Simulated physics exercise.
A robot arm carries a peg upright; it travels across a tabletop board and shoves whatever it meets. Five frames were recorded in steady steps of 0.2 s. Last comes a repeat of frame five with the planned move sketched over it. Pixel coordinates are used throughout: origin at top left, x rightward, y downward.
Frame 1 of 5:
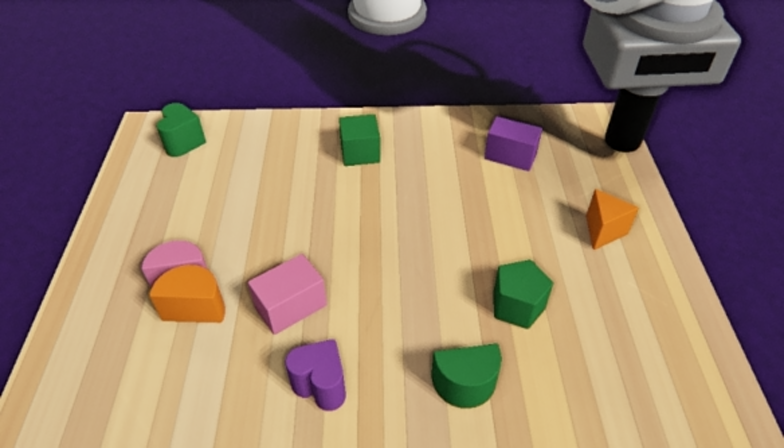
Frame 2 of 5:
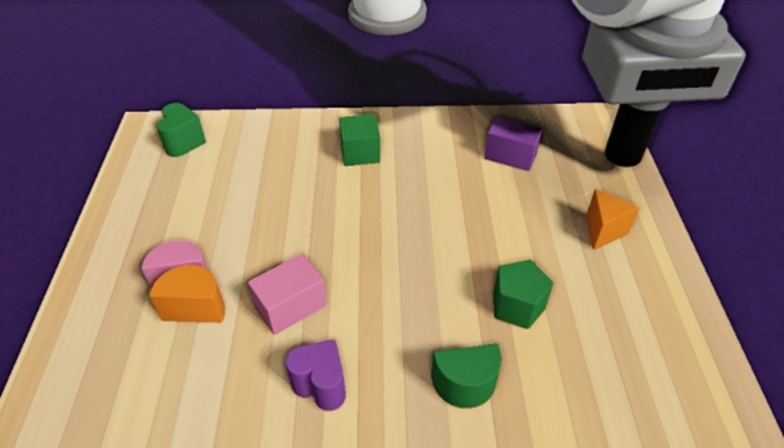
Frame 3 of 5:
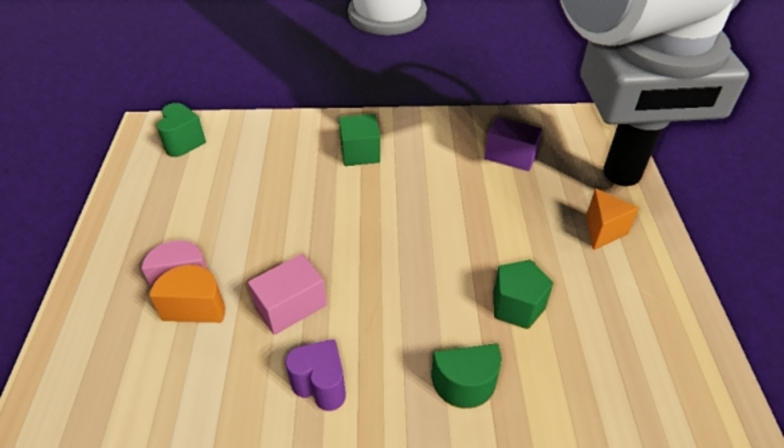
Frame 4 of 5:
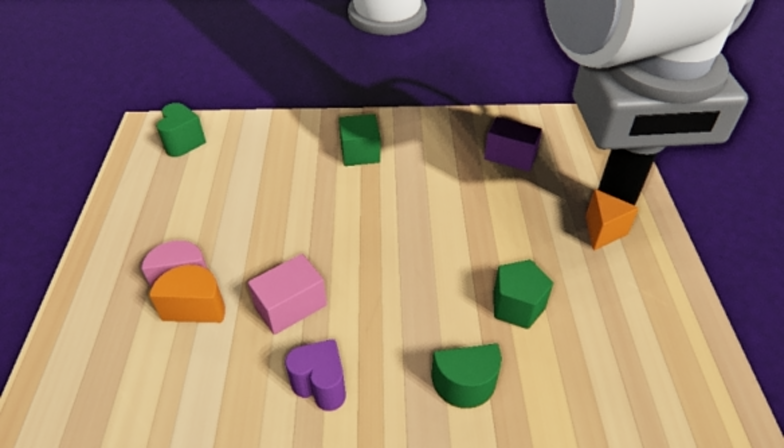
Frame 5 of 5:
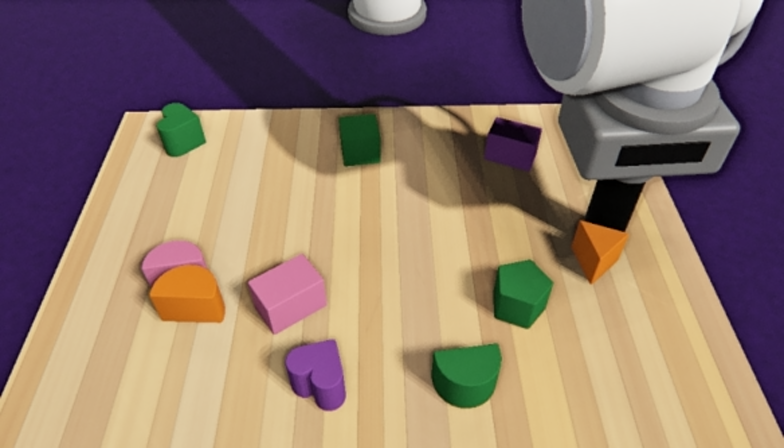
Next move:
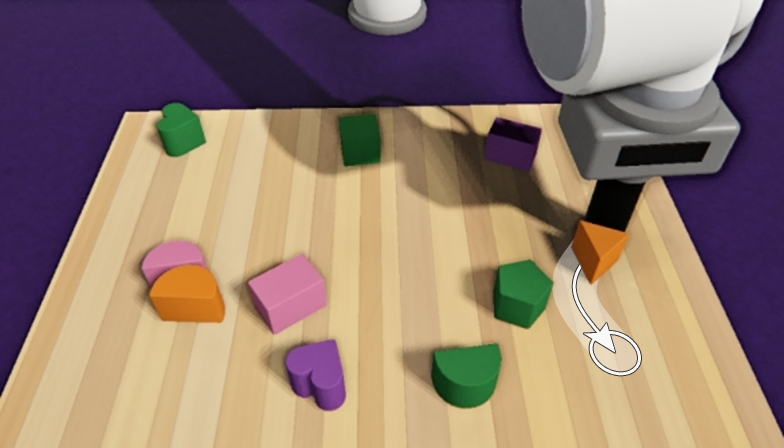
A robot arm with a black peg moved down the right side of a wooden board scattered with colourful blocks, reached the orange three-sided block, and pushed it a short way toward the viewer.
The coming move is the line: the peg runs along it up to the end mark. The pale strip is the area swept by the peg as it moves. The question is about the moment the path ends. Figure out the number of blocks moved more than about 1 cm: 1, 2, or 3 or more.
1 block.
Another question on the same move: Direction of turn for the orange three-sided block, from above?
Seen from above, clockwise.
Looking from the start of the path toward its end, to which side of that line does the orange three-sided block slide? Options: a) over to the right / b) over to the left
Option a.
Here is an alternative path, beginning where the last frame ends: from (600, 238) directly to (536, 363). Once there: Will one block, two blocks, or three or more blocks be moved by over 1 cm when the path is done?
Going by the path, two of them shift by more than about 1 cm.
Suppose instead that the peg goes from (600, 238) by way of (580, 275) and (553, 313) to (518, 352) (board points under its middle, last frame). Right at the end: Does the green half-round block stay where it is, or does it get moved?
The block you're asking about stays where it is.
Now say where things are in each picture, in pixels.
Lower end of the peg at (622, 142), tops of blocks, green pentagon at (524, 280), orange three-sided block at (613, 206), in the first picture.
Peg at (623, 157), blocks as before, in the second picture.
Peg at (622, 175), blocks as before, in the third picture.
Peg at (616, 198), blocks as before, in the fourth picture.
Peg at (605, 225), green pentagon at (524, 280), orange three-sided block at (603, 237), in the fifth picture.
The drawn path runs from (600, 238) through (579, 269) and (581, 310) to (615, 353).
The first path, step by step. One third of the way, peg at (583, 257); orange three-sided block at (587, 273), turned 20° anticlockwise.
Two thirds of the way, peg at (587, 298); orange three-sided block at (580, 315), turned 15° clockwise.
At the end, peg at (621, 340); green pentagon not moved; orange three-sided block at (582, 331), turned 40° clockwise.
